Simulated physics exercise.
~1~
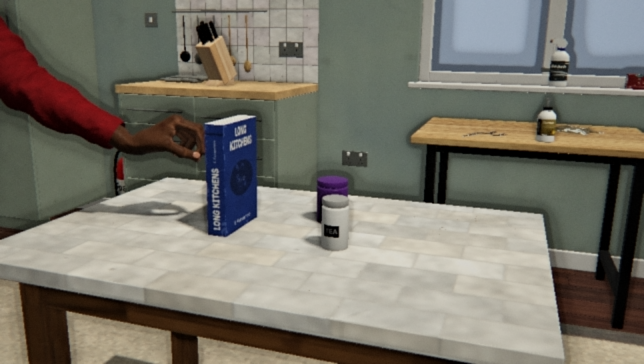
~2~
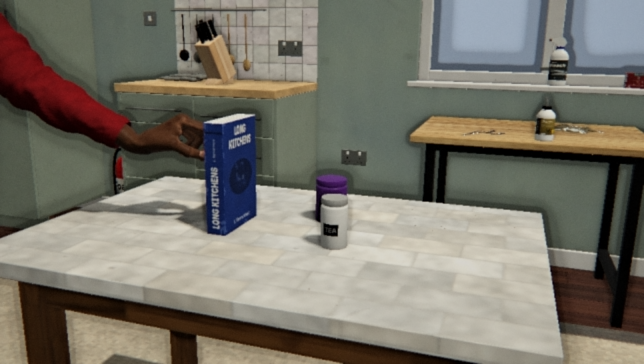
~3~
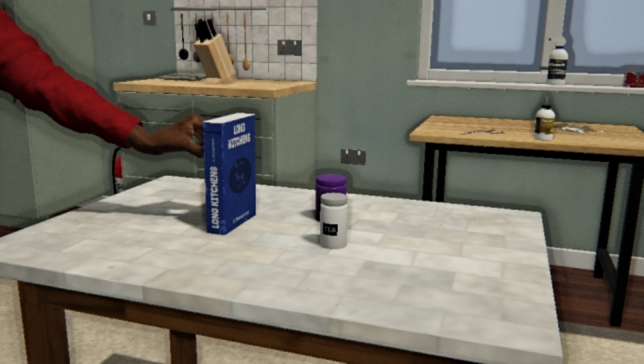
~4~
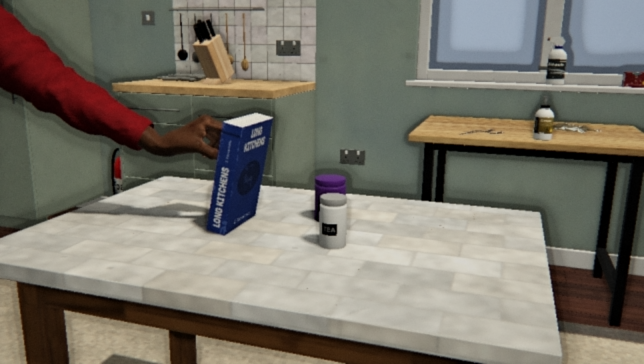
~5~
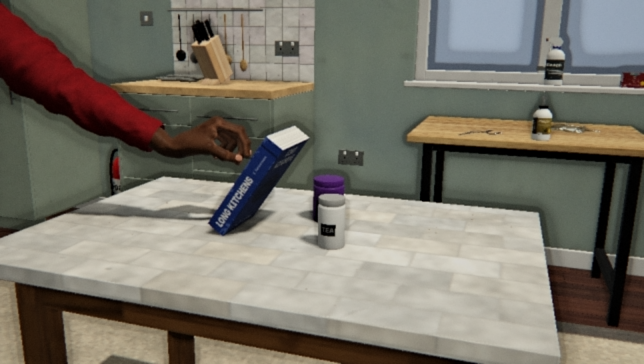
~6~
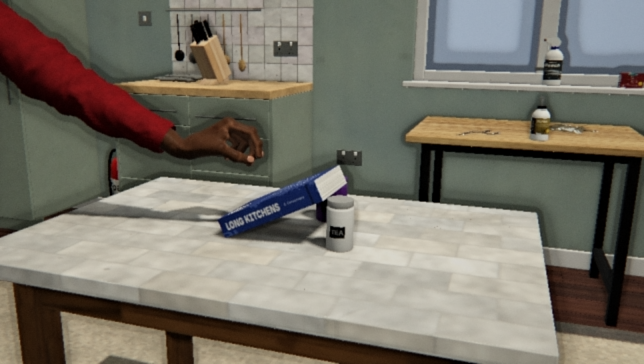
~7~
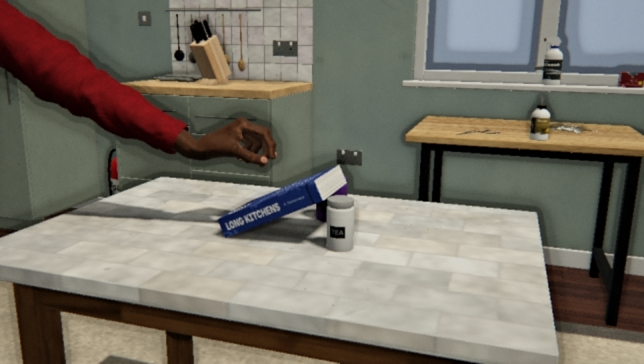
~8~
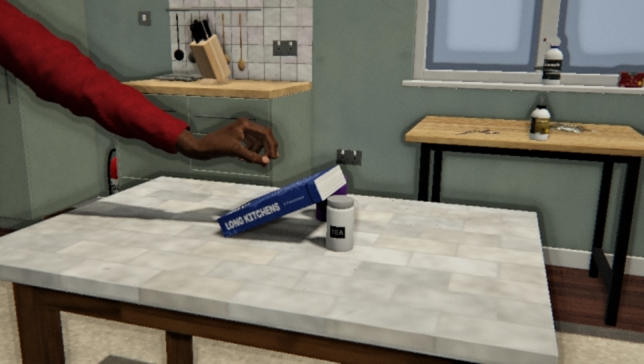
In a green-walled kitchen, seen from a gently swaying view across a pale tiled table, a blue book stands upright near the middle, with a small white shaker and a purple container to its right. A dark-skinned arm in a red sleeve reaches in from the left, its fingers at the upper part of the book. The hand pushes the book, which tilts to the right, leans further and topples. It drops against the purple container, and the shaker shifts slightly right but stays upright. The book ends up resting at a slant, the hand hovering above.
